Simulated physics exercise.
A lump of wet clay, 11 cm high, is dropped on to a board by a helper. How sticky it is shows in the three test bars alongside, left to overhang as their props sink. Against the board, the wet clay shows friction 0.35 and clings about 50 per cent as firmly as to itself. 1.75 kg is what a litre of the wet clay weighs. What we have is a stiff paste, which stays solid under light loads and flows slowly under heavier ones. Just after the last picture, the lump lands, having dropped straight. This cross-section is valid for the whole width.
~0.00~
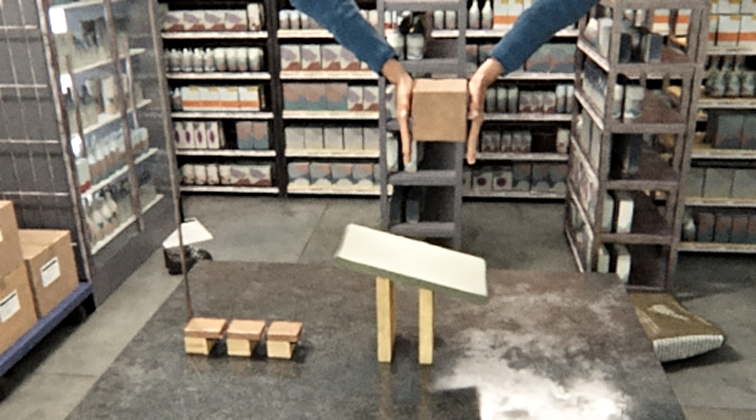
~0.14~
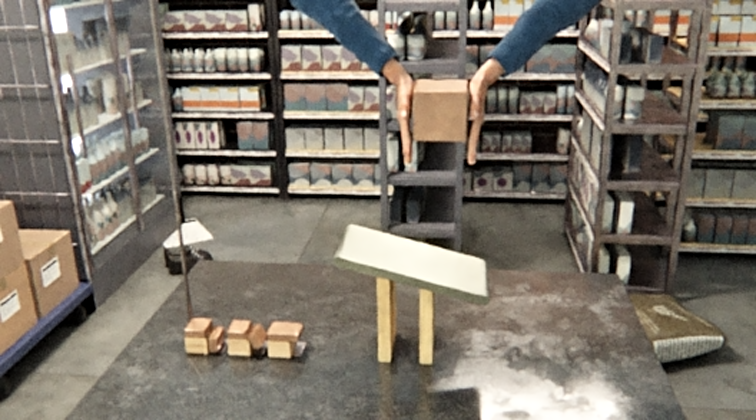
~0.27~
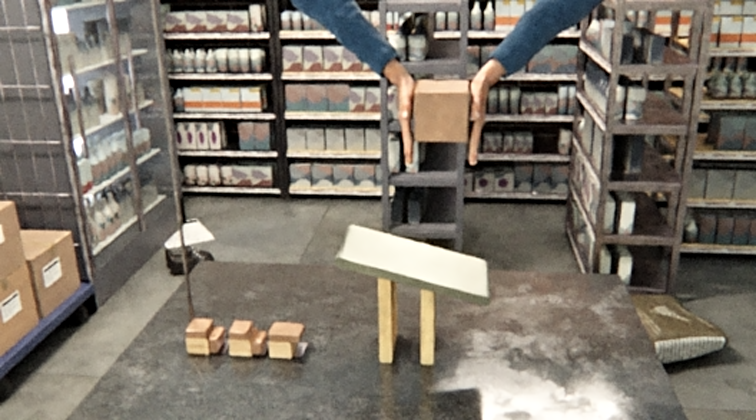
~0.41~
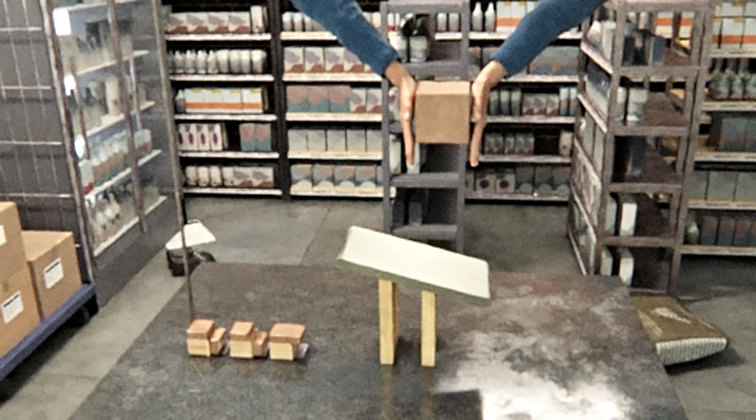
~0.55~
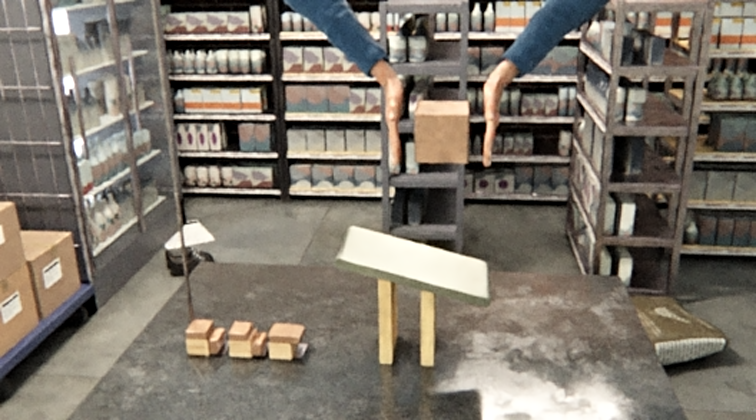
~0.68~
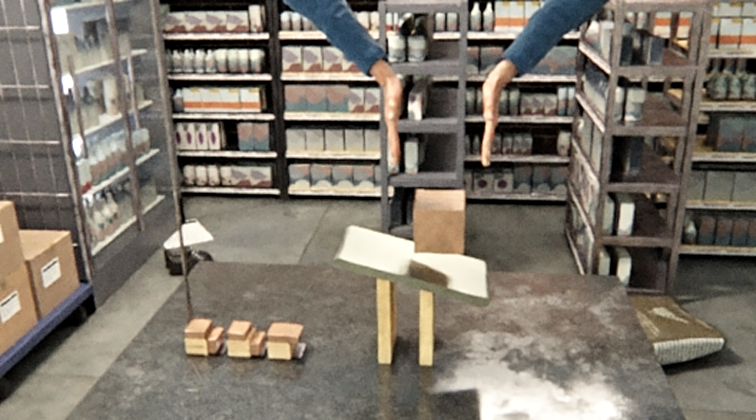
A brown block drops from between two blue-sleeved hands, seen from a fixed, slightly raised front view in a storeroom lined with stocked shelves. Below it, a pale, right-sloping board rests on two light wooden posts on a dark table, with three small brown pieces at left. First those pieces shift slightly while the hands hold the block, then the hands spread apart and it descends upright toward the board.
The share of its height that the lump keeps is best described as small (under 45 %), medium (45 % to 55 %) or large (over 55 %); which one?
It is best described as medium.
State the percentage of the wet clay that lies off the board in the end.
I'd say close to 45 percent finishes off the board.
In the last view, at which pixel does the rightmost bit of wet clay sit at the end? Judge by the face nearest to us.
About (474, 288).
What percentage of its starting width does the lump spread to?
I'd put it at some 160 %.
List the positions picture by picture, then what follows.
Crest of the wet clay at (417, 91); drop of the bar ends 0, 0, 0 (left to right), in the first picture.
Crest of the wet clay at (417, 92); drop of the bar ends 4.4 cm, 2.7 cm, 2 mm (left to right), in the second picture.
Crest of the wet clay at (418, 92); drop of the bar ends 4.3 cm, 4.4 cm, 2 mm (left to right), in the third picture.
Crest of the wet clay at (420, 94); drop of the bar ends 4.3 cm, 4.4 cm, 3 mm (left to right), in the fourth picture.
Crest of the wet clay at (419, 114); drop of the bar ends 4.3 cm, 4.4 cm, 3 mm (left to right), in the fifth picture.
Crest of the wet clay at (417, 210); drop of the bar ends 4.3 cm, 4.4 cm, 3 mm (left to right), in the sixth picture.
After 0.80 s, it stands 51 % of its first height and none has gone off the board.
After 0.93 s, it stands 51 % of its first height and none has gone off the board.
After 1.06 s, it stands 51 % of its first height and 44 % has gone off the board.
After 1.20 s, it stands 51 % of its first height and 44 % has gone off the board.
After 1.30 s, it stands 51 % of its first height and 44 % has gone off the board.
